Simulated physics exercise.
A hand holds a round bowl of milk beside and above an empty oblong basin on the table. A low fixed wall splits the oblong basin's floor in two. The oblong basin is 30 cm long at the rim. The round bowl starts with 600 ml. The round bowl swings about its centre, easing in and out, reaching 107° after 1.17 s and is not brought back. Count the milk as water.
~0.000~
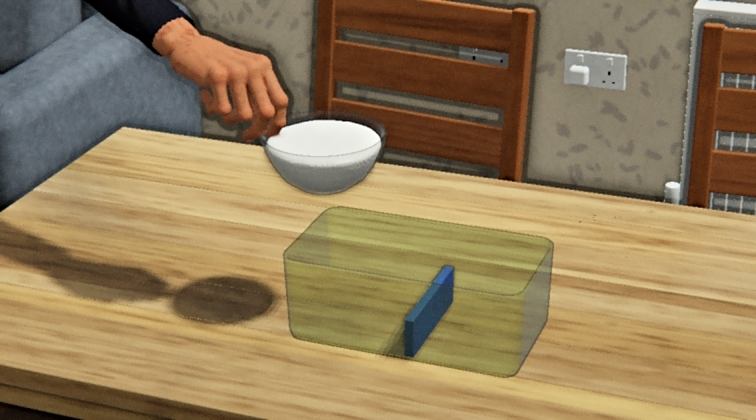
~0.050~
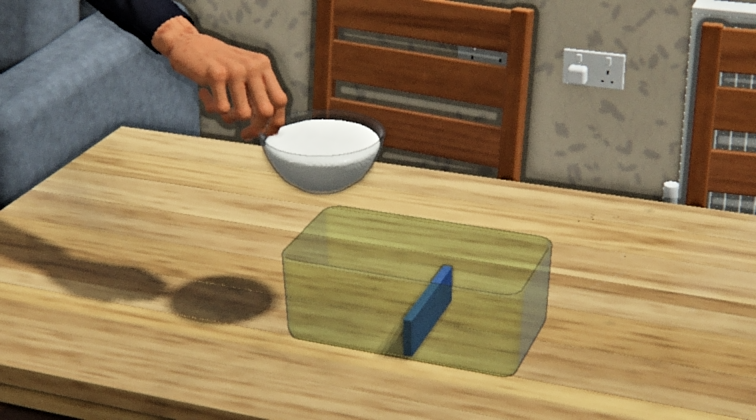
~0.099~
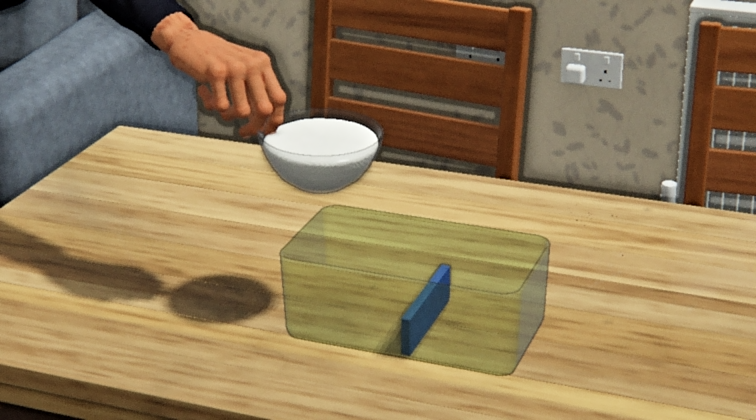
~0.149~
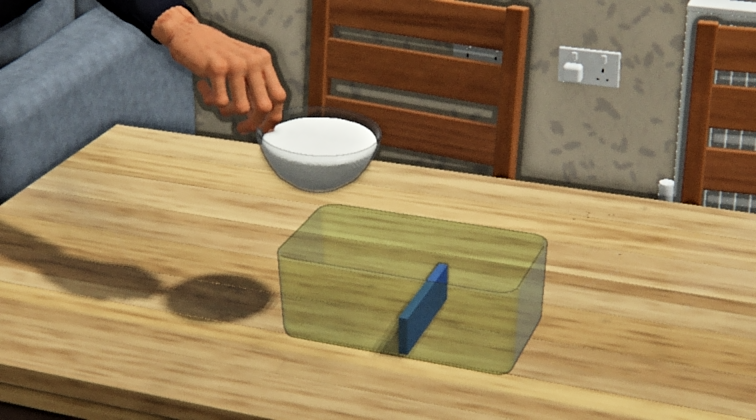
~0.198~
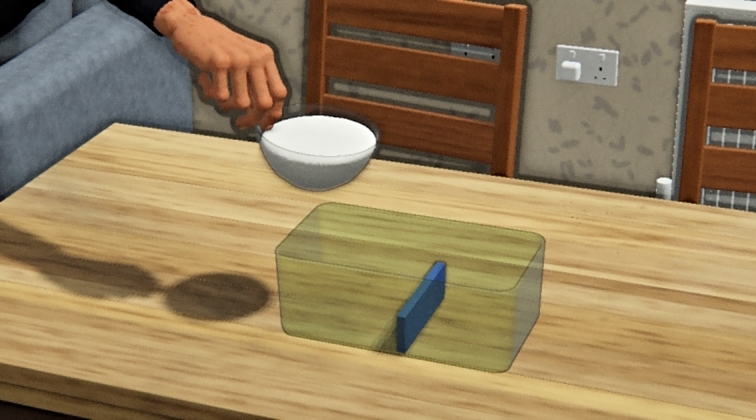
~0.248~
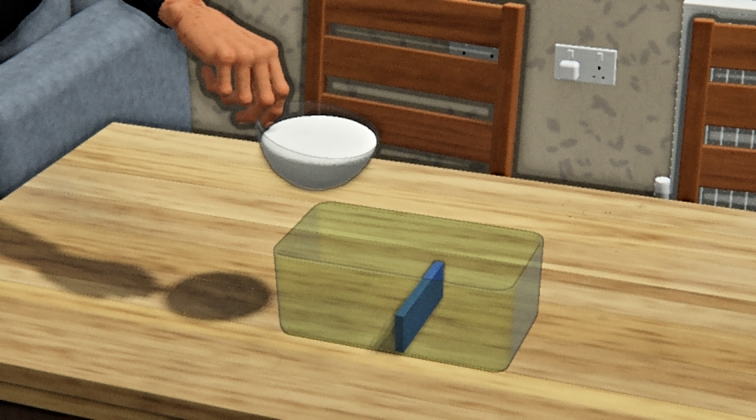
In the video, a hand holds a round white bowl of milk above a wooden table, beside an empty, clear yellowish oblong basin with a blue divider inside. The bowl tilts slightly to the right, toward the basin.
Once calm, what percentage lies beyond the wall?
The far part has some 41 per cent.
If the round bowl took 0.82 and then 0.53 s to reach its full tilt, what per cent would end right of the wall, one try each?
First 30, then 15 per cent.
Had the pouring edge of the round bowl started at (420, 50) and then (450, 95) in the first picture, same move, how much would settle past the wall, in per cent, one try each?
In turn about 95 and 85 per cent.
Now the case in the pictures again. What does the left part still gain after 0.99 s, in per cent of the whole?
Near 1 in a hundred.
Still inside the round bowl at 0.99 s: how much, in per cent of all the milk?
About 0 per cent.
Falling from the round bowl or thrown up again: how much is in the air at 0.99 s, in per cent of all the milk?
Some 2 per cent.
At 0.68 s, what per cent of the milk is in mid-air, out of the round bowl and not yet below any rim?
About 30 per cent.
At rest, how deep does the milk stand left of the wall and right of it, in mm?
Some 14 mm on the left and 12 mm on the right.
Then, 0.68 s in, the tilt is 66° and 36 per cent is still to pour, 14 is left of the wall and 20 right of it.
Then, 0.99 s in, the tilt is 101° and 0 per cent is still to pour, 58 is left of the wall and 40 right of it.
Then, 1.31 s in, the tilt is 107° and 0 per cent is still to pour, 59 is left of the wall and 41 right of it.
Then, 1.67 s in, the tilt is 107° and 0 per cent is still to pour, 59 is left of the wall and 41 right of it.
Finally, 59 per cent lies left of the wall, 41 right of it and 1 outside.
